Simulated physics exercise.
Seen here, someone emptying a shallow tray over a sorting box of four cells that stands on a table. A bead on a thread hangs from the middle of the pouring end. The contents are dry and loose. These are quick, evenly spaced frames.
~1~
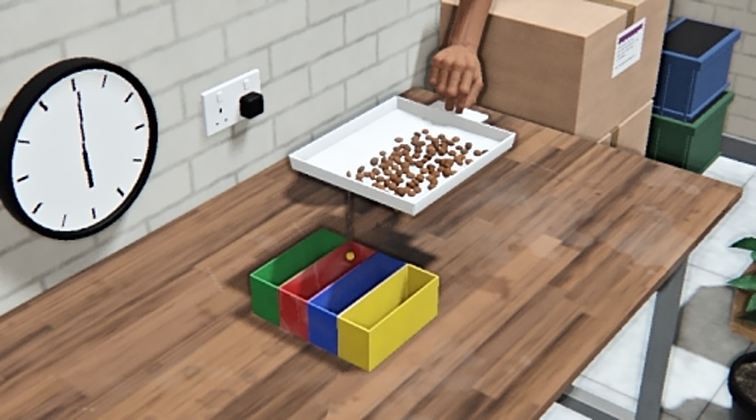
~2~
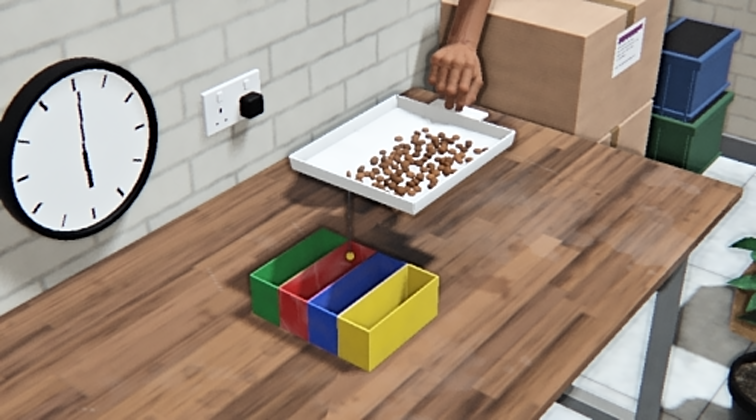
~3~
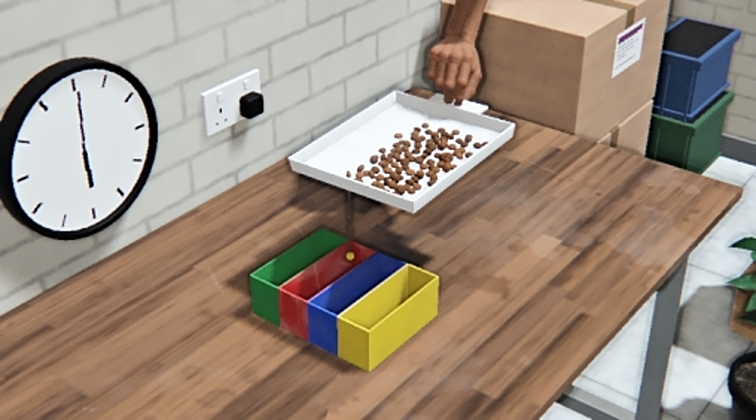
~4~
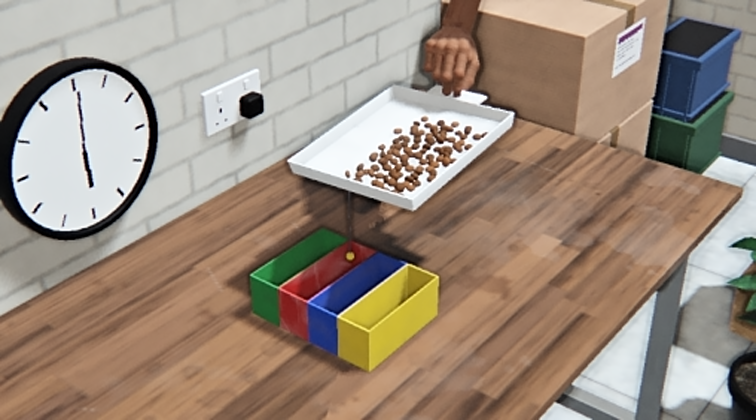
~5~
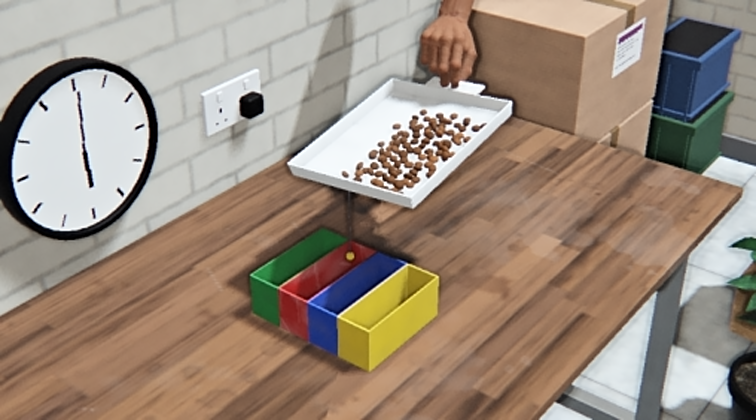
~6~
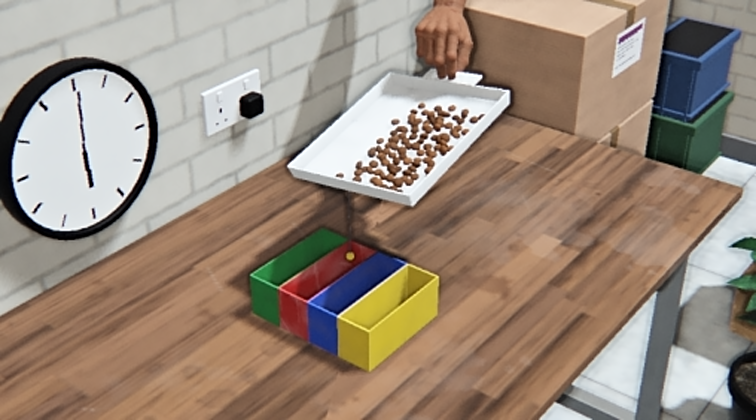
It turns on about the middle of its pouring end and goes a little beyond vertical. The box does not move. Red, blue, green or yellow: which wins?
Fullest: The green cell.
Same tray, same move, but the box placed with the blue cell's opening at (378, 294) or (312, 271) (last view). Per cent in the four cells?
First some 10, then 100 per cent.
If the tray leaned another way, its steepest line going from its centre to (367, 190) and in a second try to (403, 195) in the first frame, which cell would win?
First yellow, then that yellow cell.
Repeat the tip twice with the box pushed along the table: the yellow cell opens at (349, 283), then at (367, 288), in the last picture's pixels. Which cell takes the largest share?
In turn: The red one; the cell in green.
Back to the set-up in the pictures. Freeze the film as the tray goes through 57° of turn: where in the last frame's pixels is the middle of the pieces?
Roughly at (335, 166).
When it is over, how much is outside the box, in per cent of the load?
Some 40 per cent.
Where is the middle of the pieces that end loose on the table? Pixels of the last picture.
Near (258, 262).
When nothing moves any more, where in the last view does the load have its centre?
At about (302, 282).
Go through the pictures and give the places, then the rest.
Corners of the pouring end near (292, 155) and (414, 202), level; middle of the load near (419, 164), bits of dog kibble; bead on its thread near (350, 256); green cell near (265, 297); red cell near (294, 311); blue cell near (323, 325); yellow cell near (354, 340), in the first picture.
Corners of the pouring end near (292, 156) and (414, 201), level; middle of the load near (419, 163), in the second picture.
Corners of the pouring end near (292, 158) and (413, 200), tipped barely, lowest at the left corner; middle of the load near (419, 160), in the third picture.
Corners of the pouring end near (291, 160) and (412, 198), tipped a little, lowest at the left corner; middle of the load near (418, 156), in the fourth picture.
Corners of the pouring end near (291, 163) and (410, 195), tipped a little, lowest at the left corner; middle of the load near (417, 151), in the fifth picture.
Corners of the pouring end near (291, 165) and (409, 194), tipped clearly, lowest at the left corner; middle of the load near (416, 146); green cell near (265, 297); red cell near (294, 311); blue cell near (323, 325); yellow cell near (354, 340), in the sixth picture.
Shortly afterwards, tray tipped steeply; all but a few on the tray; only a few falling or outside the box.
Next, tray tipped right over; near half on the tray; near a quarter in the green cell; only a few in the red cell; near a third falling or outside the box.
Some moments later, tray tipped past a quarter turn; near half in the green cell; a little in the red cell; near a third falling or outside the box.
In the end, tray tipped past a quarter turn; near half in the green cell; a little in the red cell; none at all in the yellow cell; none at all in the blue cell; near a third outside the box.
